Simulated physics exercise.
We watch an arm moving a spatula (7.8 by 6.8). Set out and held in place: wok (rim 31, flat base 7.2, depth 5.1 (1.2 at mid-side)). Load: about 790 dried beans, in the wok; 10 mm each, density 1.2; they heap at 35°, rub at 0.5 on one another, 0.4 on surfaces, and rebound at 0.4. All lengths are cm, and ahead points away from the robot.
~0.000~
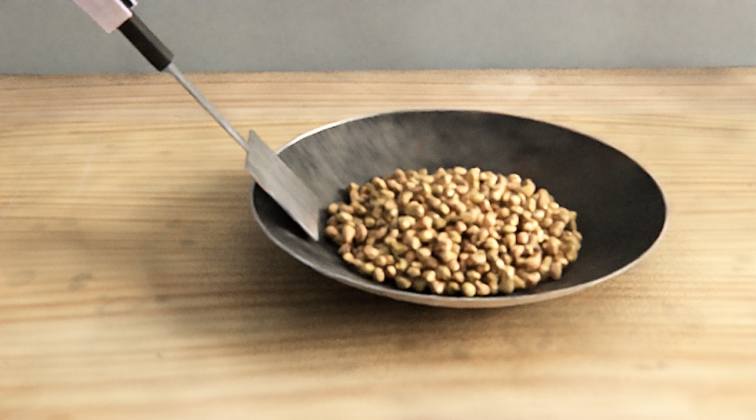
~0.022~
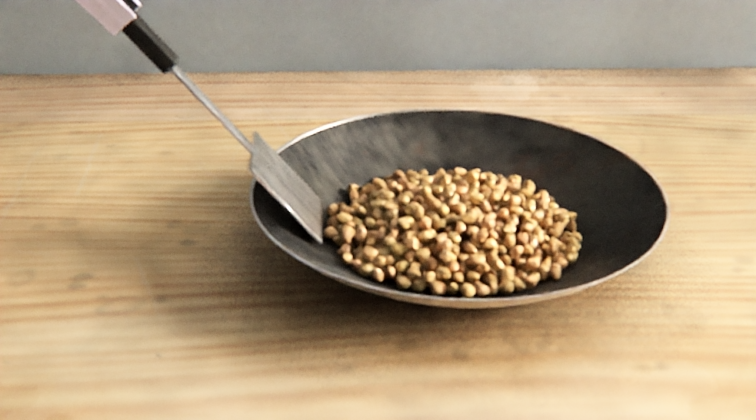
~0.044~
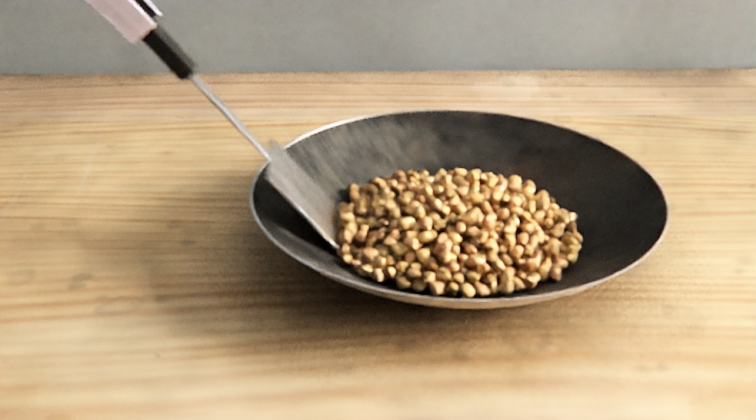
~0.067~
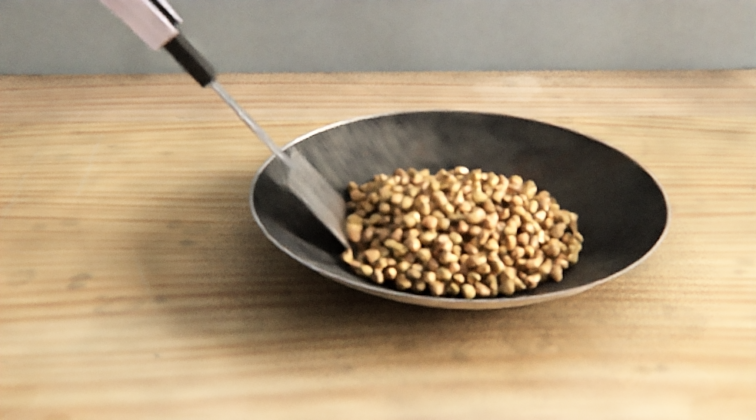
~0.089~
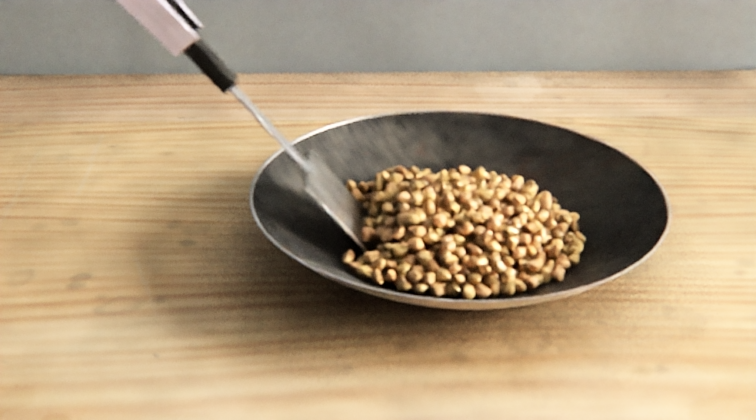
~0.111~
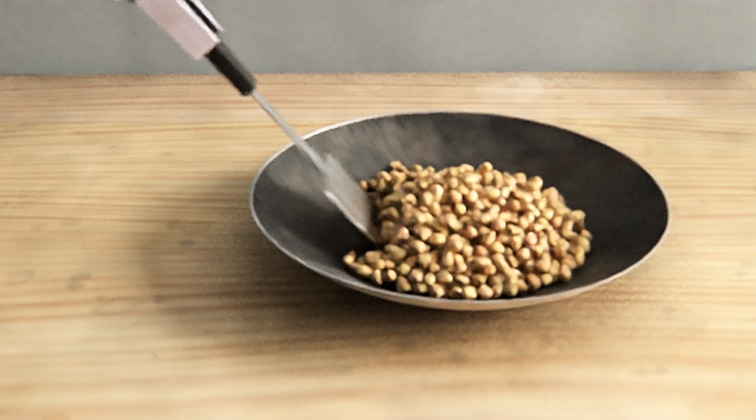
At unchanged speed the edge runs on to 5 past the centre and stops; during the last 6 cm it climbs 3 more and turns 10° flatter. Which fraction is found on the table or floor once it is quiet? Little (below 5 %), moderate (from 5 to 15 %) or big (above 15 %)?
Answer: Little; below 5 % of the dried beans finish on the table or floor.
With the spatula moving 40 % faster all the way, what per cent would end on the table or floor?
It would be near 0 per cent.
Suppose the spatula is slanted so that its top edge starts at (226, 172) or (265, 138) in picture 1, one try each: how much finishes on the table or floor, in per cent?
About 0 and 0 per cent.
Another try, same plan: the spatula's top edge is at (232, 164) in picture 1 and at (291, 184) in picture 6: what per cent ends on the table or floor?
Some 0 per cent.
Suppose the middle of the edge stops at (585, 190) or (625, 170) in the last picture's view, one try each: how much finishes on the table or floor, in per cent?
Some 15 and 25 per cent.
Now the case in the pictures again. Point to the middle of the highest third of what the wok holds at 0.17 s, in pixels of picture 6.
Near (499, 212).
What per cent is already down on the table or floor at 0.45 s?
Some 0 per cent.
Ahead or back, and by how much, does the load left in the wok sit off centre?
Roughly 4.5 cm ahead.
After 0.17 s, sloping 51°, highest piece 5 above the table; 794 in the wok.
After 0.22 s, sloping 46°, highest piece 5 above the table; 794 in the wok.
After 0.45 s, sloping 41°, highest piece 6 above the table; 794 in the wok.
After 1.50 s, sloping 41°, highest piece 6 above the table; 794 in the wok.
At rest, 794 in the wok. That is 0 % on the table or floor.
